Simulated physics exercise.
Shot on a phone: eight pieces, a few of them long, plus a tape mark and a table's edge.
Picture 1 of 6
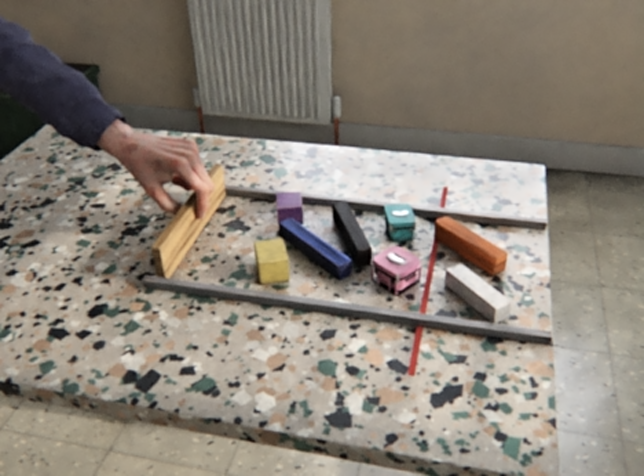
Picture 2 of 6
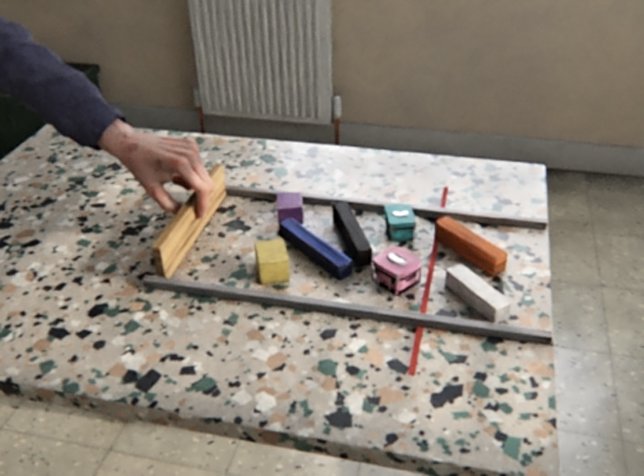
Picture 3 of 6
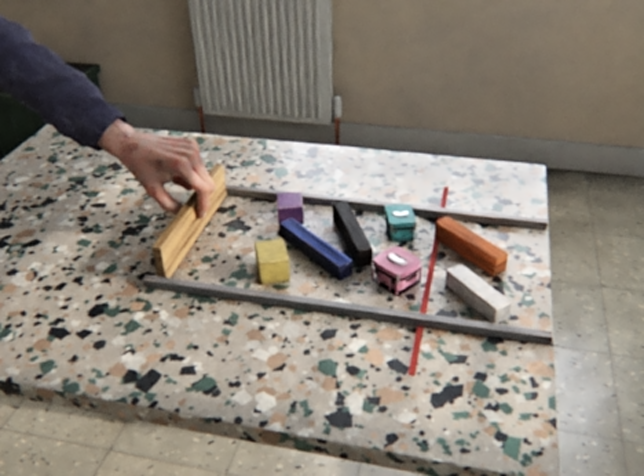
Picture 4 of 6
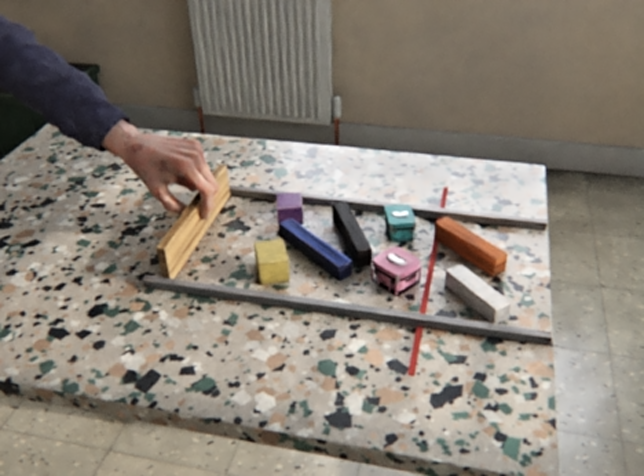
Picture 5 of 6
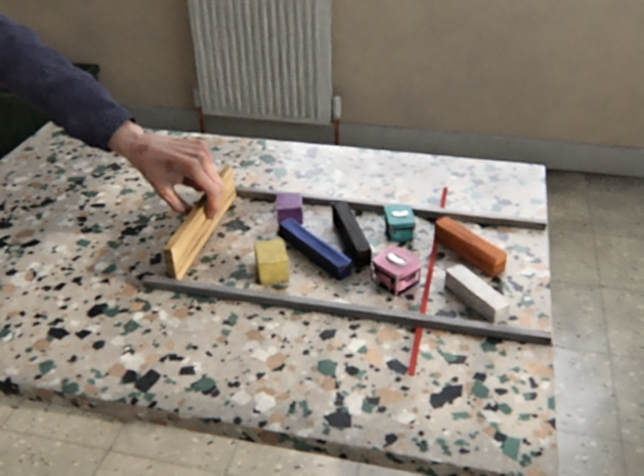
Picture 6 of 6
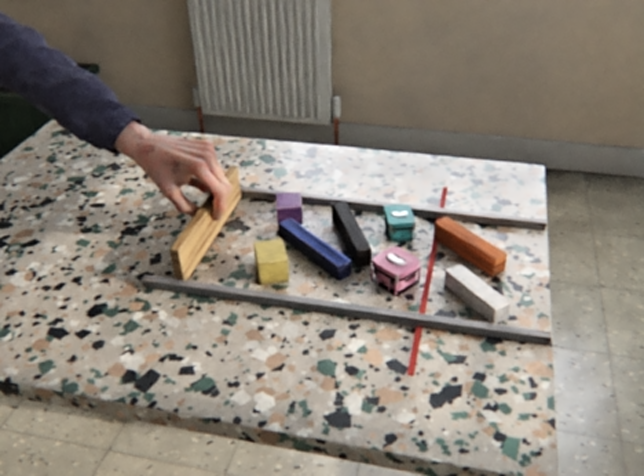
On a speckled stone table between two dark rails, a hand held a wooden board upright, then slid it slightly to the right toward the colorful blocks, which stayed where they were.
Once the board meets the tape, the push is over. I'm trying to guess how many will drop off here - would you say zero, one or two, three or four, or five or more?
I'd say zero.
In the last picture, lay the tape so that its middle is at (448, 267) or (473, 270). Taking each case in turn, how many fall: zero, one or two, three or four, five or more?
Number down, tape by tape: Zero / either one or two.
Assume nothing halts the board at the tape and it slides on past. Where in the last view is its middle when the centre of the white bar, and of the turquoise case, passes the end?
Approx. (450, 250) / approx. (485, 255) for the other.
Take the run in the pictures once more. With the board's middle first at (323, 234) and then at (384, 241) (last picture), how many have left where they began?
The number moved is 4 and then 8.
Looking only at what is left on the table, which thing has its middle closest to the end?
White bar.
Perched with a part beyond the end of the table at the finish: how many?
The tally is 1.
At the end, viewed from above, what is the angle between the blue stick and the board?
Angle: Around 25°.
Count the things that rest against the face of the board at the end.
The count in contact is 3.
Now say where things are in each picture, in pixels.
In the first picture, white bar (477, 293); orange stick (469, 245); pink case (396, 270); board (192, 218); tape (432, 264).
In the second picture, orange stick (469, 245); black stick (352, 232).
In the third picture, pink case (397, 271); blue stick (314, 248).
In the fourth picture, white bar (477, 293); turquoise case (400, 223).
In the fifth picture, orange stick (469, 246); yellow block (272, 261).
In the sixth picture, white bar (476, 293); orange stick (469, 246); pink case (396, 271); board (209, 220); tape (431, 264).
Soon after, none off yet; white bar at rest near (476, 293); orange stick at rest near (469, 246); pink case at rest near (396, 271).
Then, none off yet; white bar at rest near (477, 293); orange stick moving near (476, 246); pink case moved about its own width near (425, 271).
At rest, the number that fall off is zero.
